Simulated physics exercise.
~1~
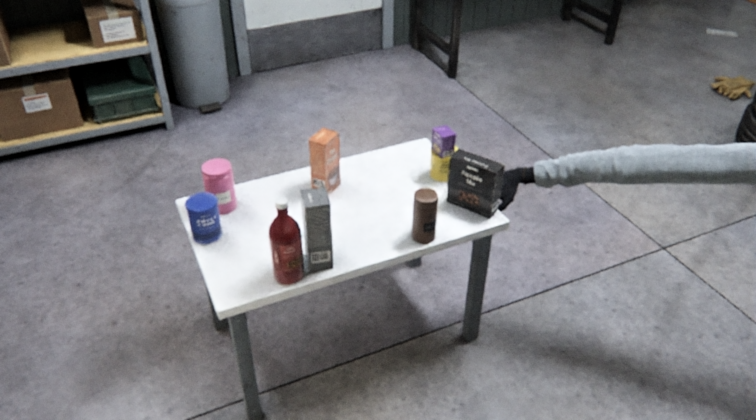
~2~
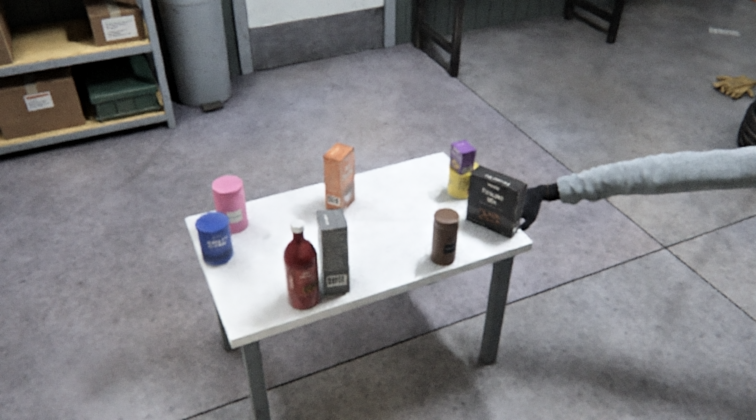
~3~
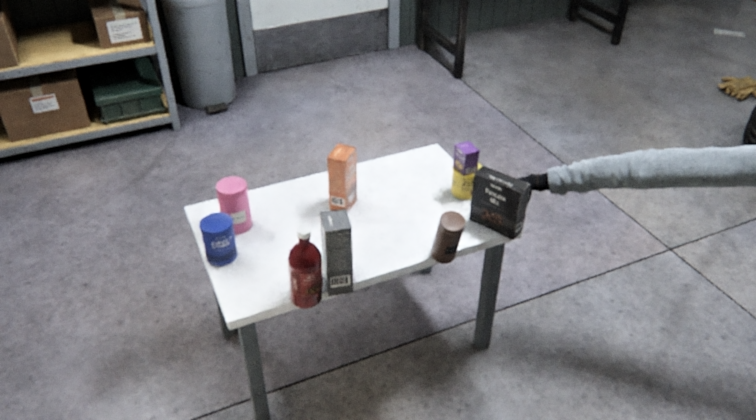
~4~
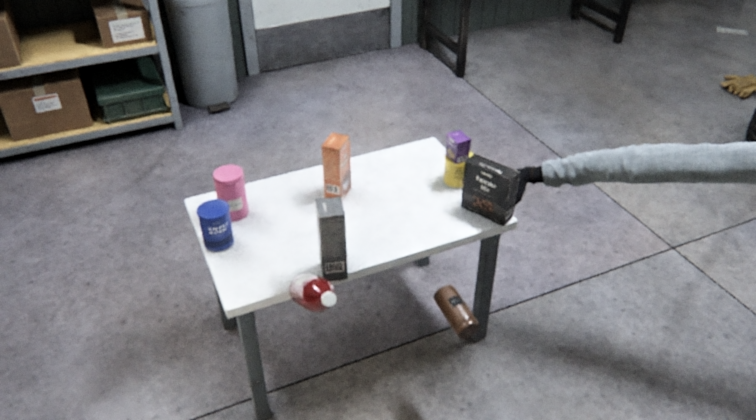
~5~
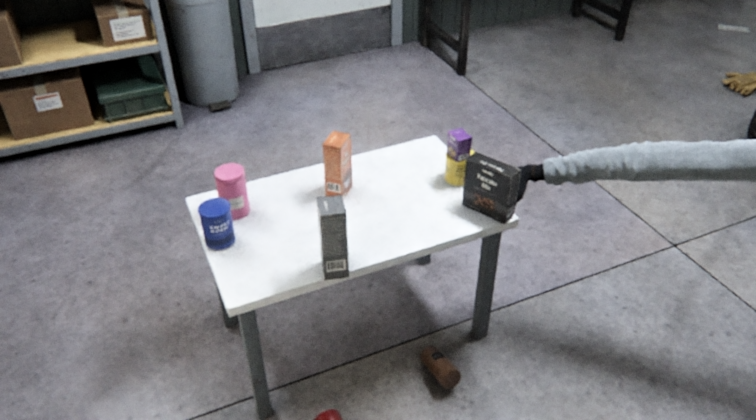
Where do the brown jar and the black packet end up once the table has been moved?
The brown jar falls off the front of the table and ends up lying on the floor, while the black packet is still standing on the table near the gloved hand.
